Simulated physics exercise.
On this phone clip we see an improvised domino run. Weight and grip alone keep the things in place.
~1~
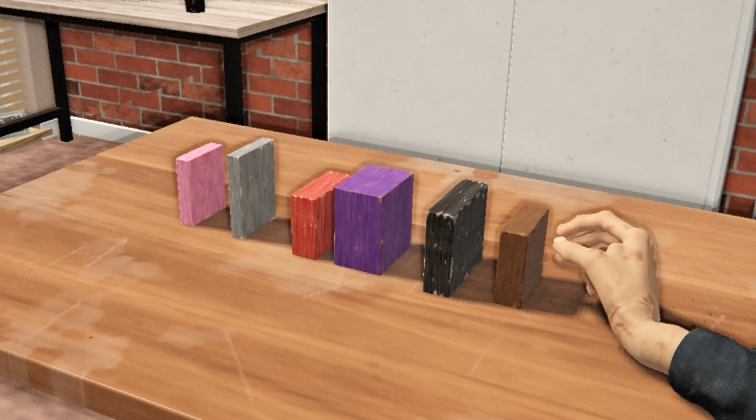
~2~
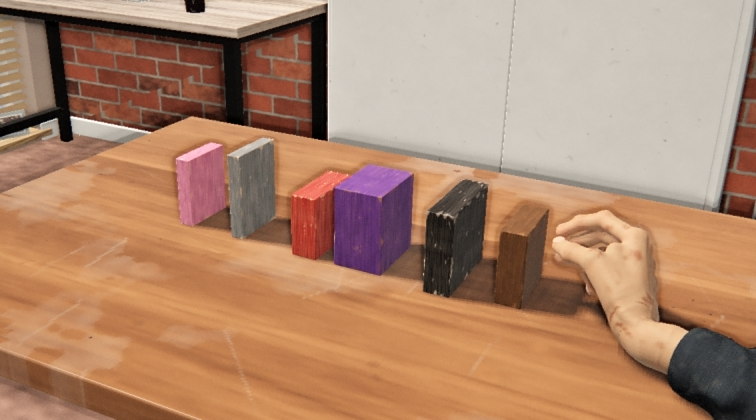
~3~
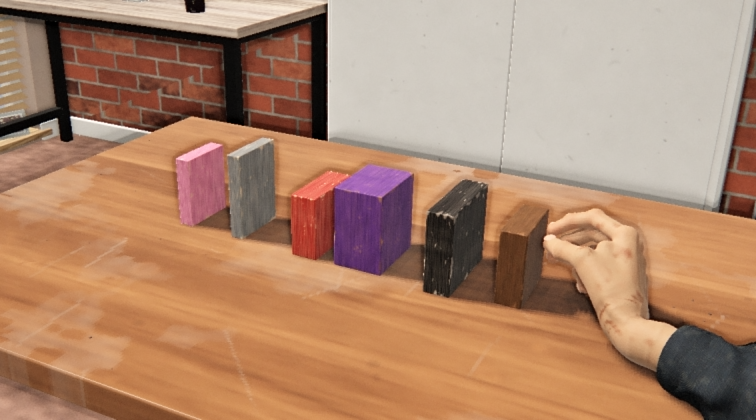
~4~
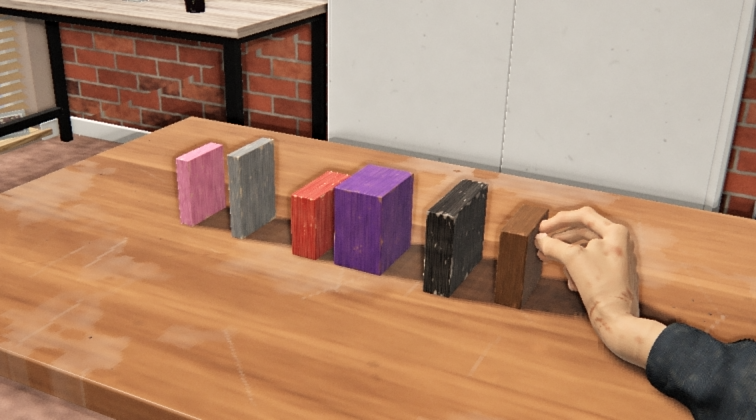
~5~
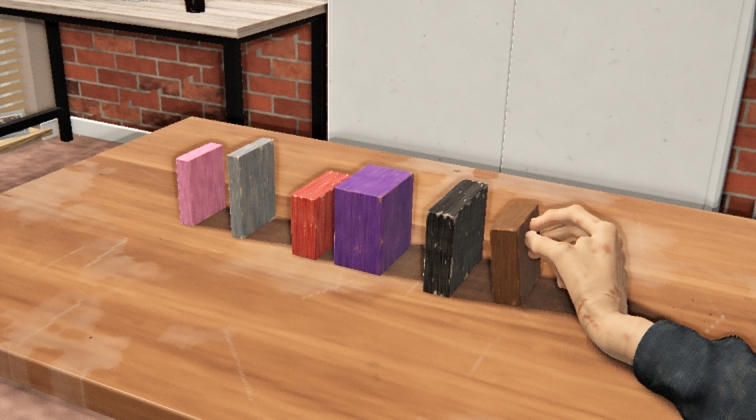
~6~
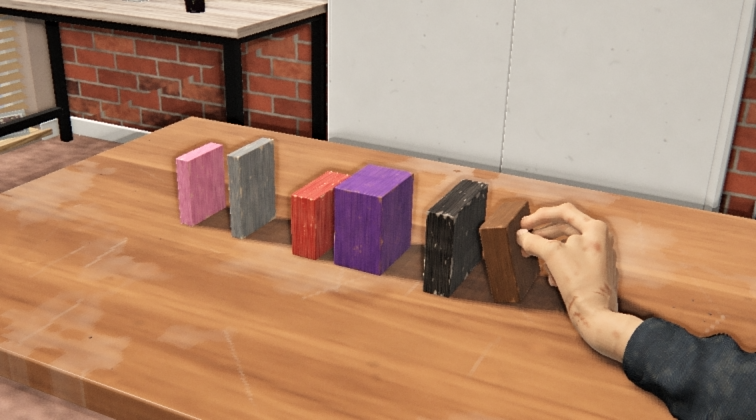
A hand in a dark sleeve reaches in from the right over a wooden table, seen from slightly above by a still camera, with brick walls and white panels behind. Six upright blocks stand in a spaced row, pink, grey, red, purple, black and brown from left to right. The fingers move left to the brown board and push its top, tilting it leftward toward the black one, while the others stay still.
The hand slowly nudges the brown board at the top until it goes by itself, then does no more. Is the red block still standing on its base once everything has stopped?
Yes, it stays up.
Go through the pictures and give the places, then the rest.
The first picture shows red block (323, 215); black board (456, 237).
The second picture shows grey block (252, 188); black board (456, 237).
The third picture shows purple block (375, 219); grey block (252, 188).
The fourth picture shows black board (456, 237); purple block (375, 219).
The fifth picture shows brown board 8° over; grey block (252, 188); black board (456, 237).
The sixth picture shows brown board 16° over; red block (323, 215); purple block (375, 219).
Then, 0.20 s on from there, brown board 34° over; black board turned 3° from how it was put.
Then, 0.40 s on from there, brown board 50° over; black board turned 25° from how it was put.
Then, 0.50 s on from there, brown board 56° over; black board turned 35° from how it was put.
In the end, toppled on the table, black board; the other 3 unmoved. At the end, from the last picture's camera, red block near (323, 215).
